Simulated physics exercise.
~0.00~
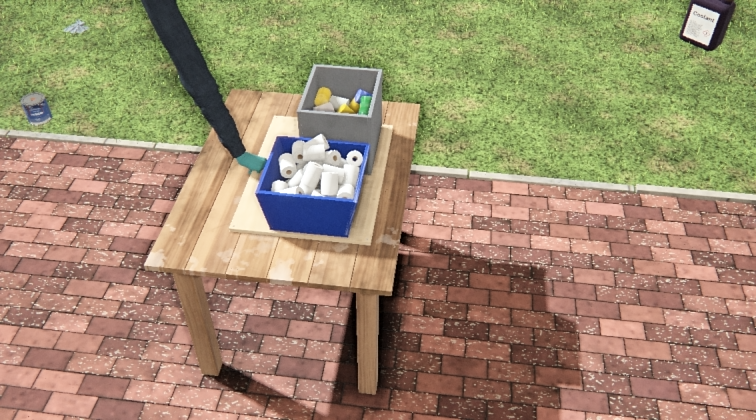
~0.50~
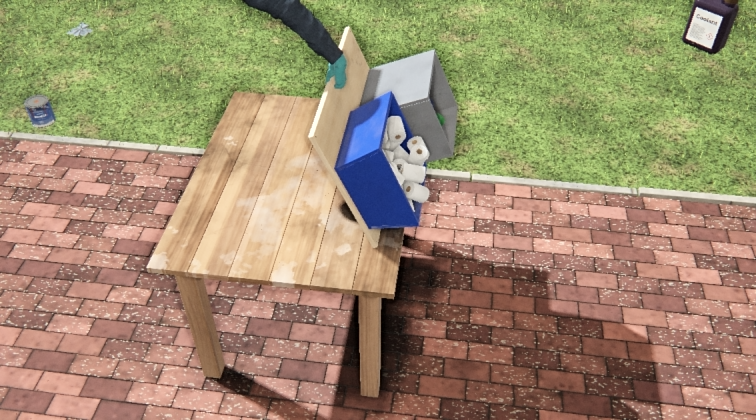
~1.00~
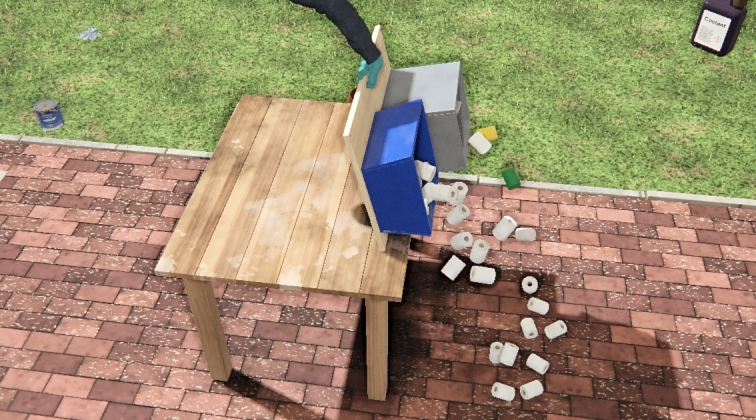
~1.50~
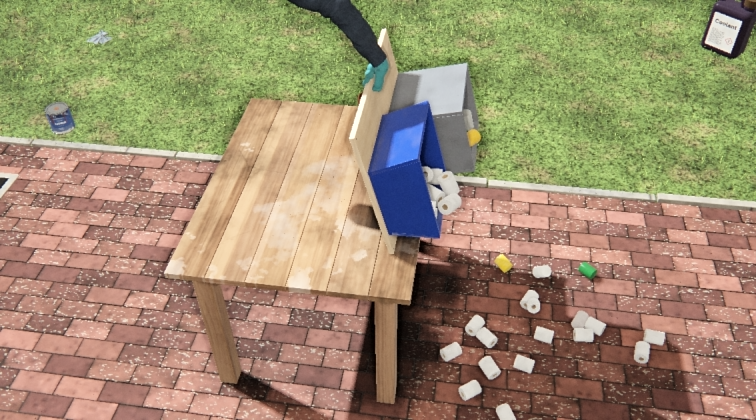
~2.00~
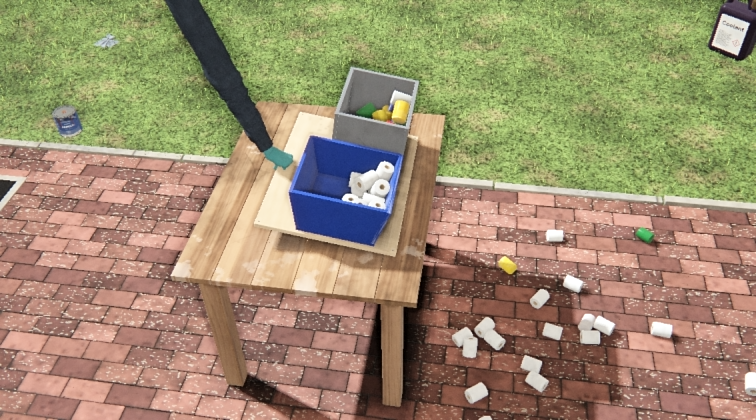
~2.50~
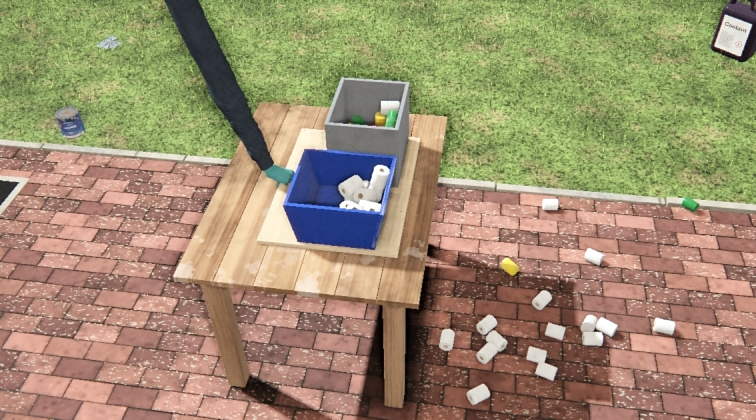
A dark arm tips a board of two crates right, spilling rolls, then lowers it.
